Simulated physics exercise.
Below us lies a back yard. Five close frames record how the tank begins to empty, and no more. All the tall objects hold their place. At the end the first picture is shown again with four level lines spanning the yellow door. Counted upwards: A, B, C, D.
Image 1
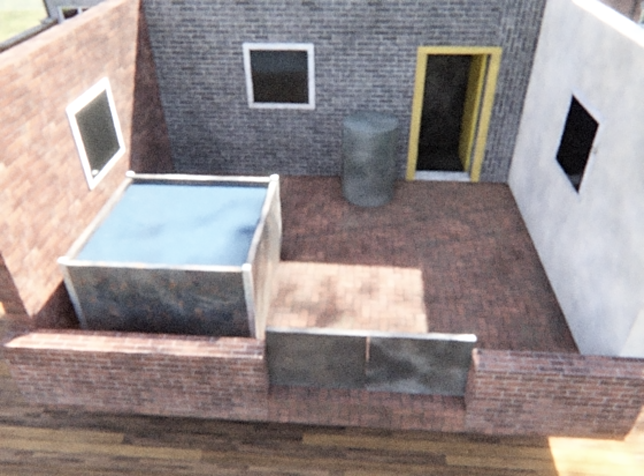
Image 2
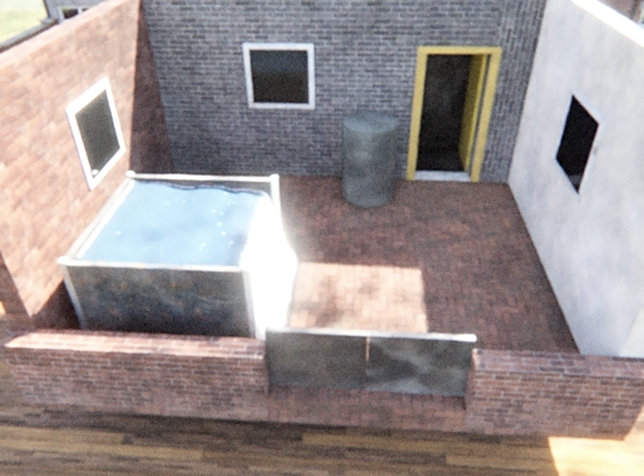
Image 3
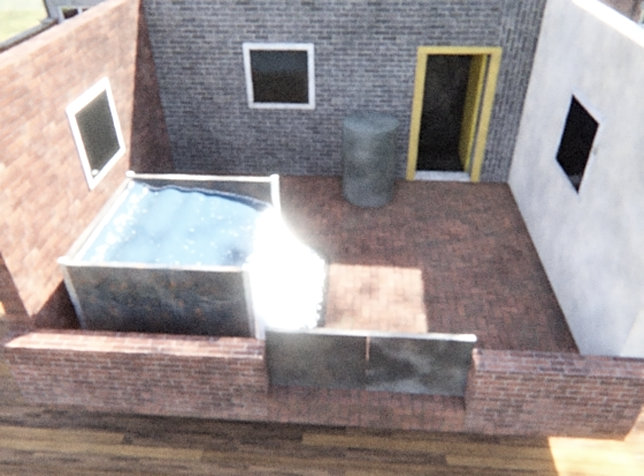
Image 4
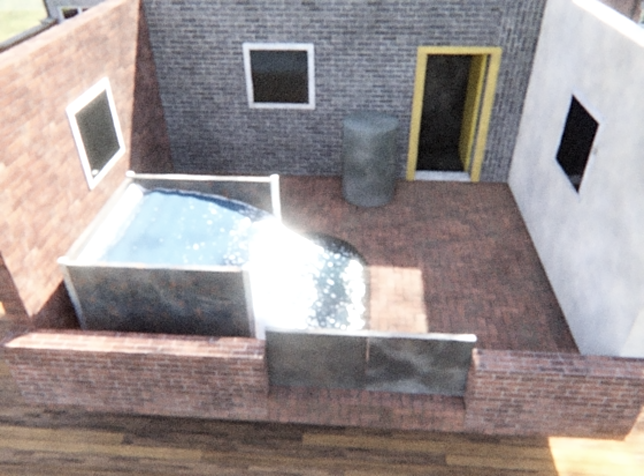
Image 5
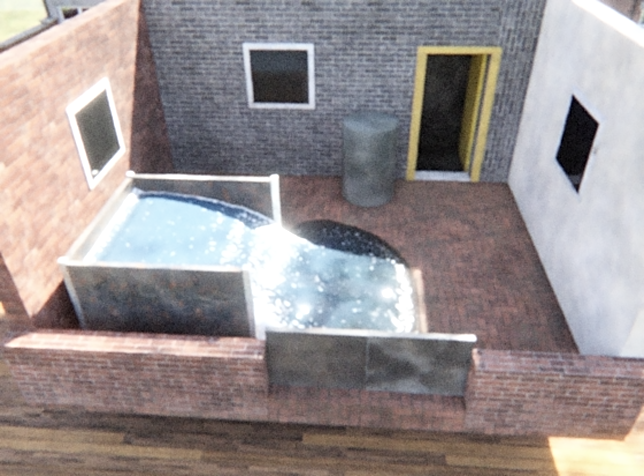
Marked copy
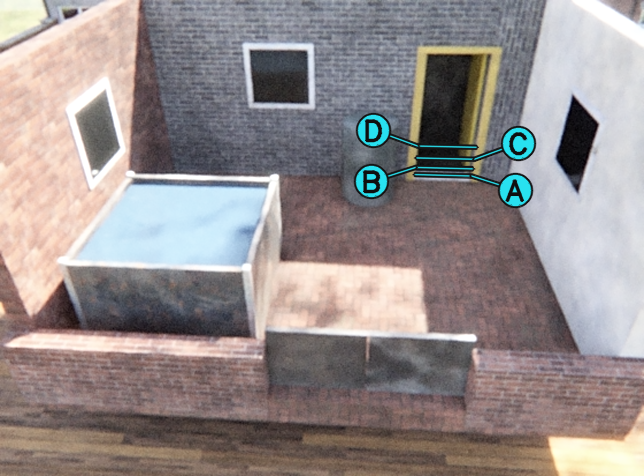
The footage shows a walled brick back yard with a yellow doorway, where water in a tank on the left starts to ripple, pours out through its right side and spreads rightward across the paving behind a shut gate.
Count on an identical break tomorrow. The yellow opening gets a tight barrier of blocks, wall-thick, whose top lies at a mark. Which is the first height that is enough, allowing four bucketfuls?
The limit is C.
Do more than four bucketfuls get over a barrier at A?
Yes.
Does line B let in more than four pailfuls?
Yes, that goes wrong.
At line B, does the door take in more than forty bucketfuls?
No.
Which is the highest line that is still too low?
The answer is B.
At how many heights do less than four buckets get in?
Two of them.
On the marked copy, A at (443, 175); B at (444, 168); C at (445, 158); D at (447, 146); from the bottom up A, B, C, D.
With A, dozens of bucketfuls pour in.
With B, about 13 bucketfuls get in.
With C, a splash gets over, under a bucket.
With D, nothing gets over.
